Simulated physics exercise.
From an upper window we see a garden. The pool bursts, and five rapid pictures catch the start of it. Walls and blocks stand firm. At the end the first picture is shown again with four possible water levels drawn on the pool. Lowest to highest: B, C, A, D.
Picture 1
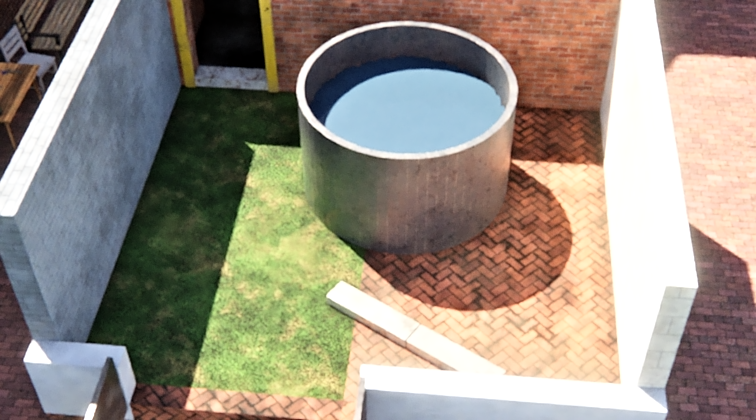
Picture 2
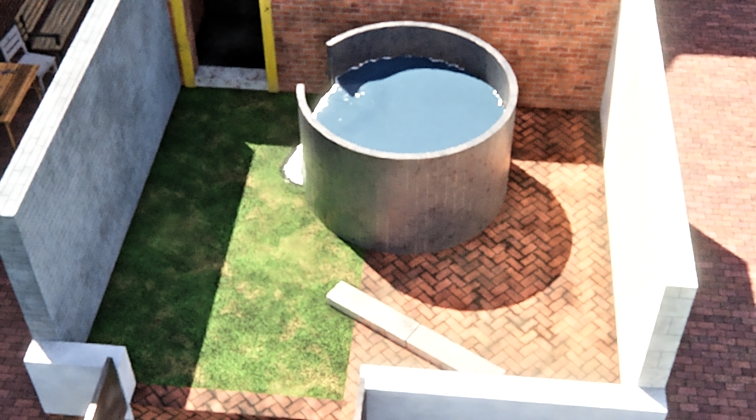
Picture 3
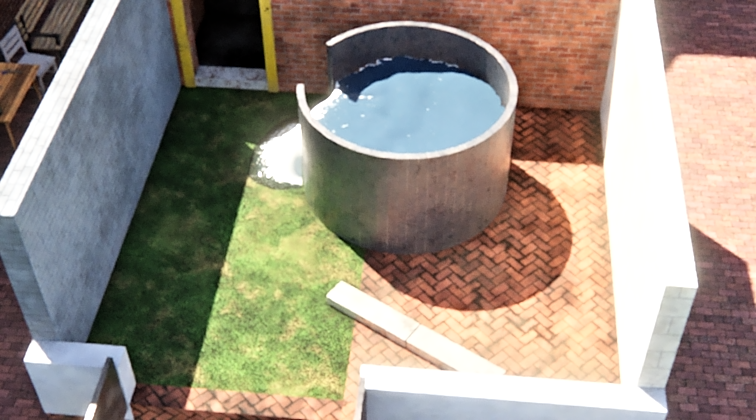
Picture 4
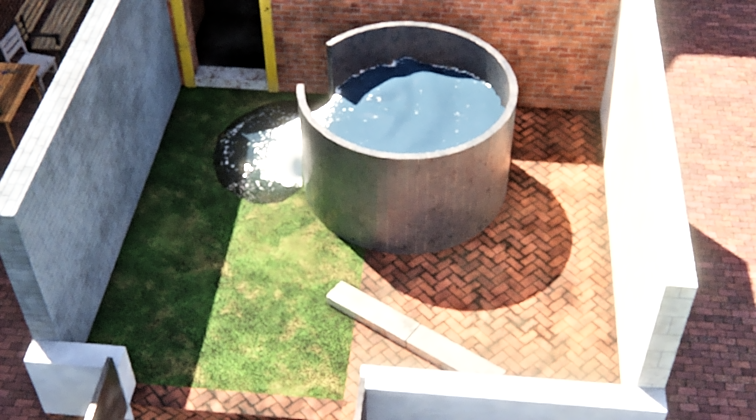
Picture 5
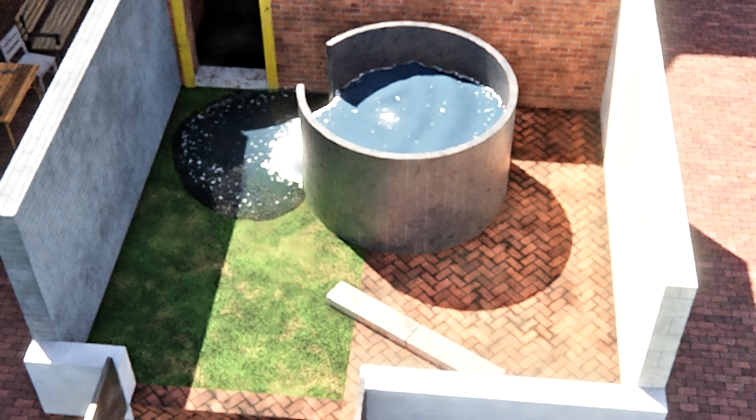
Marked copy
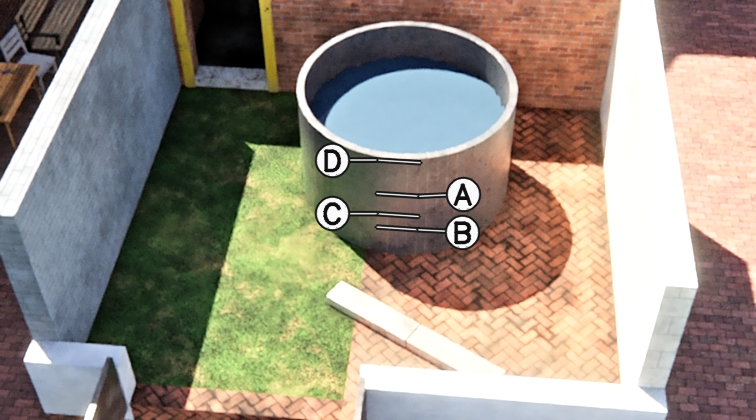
At the start, a round grey pool of still water stands in a walled garden of grass and brick paving. A gap opens in the pool's left side and water pours through onto the grass, then spreads leftward in a widening, glinting dark puddle near the yellow doorway.
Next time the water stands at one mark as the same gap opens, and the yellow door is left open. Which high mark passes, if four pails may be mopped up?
The limit is B.
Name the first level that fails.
That is level C.
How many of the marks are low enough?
One of the four.
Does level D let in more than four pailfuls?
Yes, it does.
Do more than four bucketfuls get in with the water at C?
Yes, it does.
On the marked copy, A at (397, 194); B at (397, 228); C at (397, 215); D at (398, 161); from the bottom up B, C, A, D.
If A is chosen, dozens of bucketfuls pour in.
If B is chosen, a bucket or two gets in.
If C is chosen, about 12 bucketfuls get in.
If D is chosen, dozens of bucketfuls pour in.
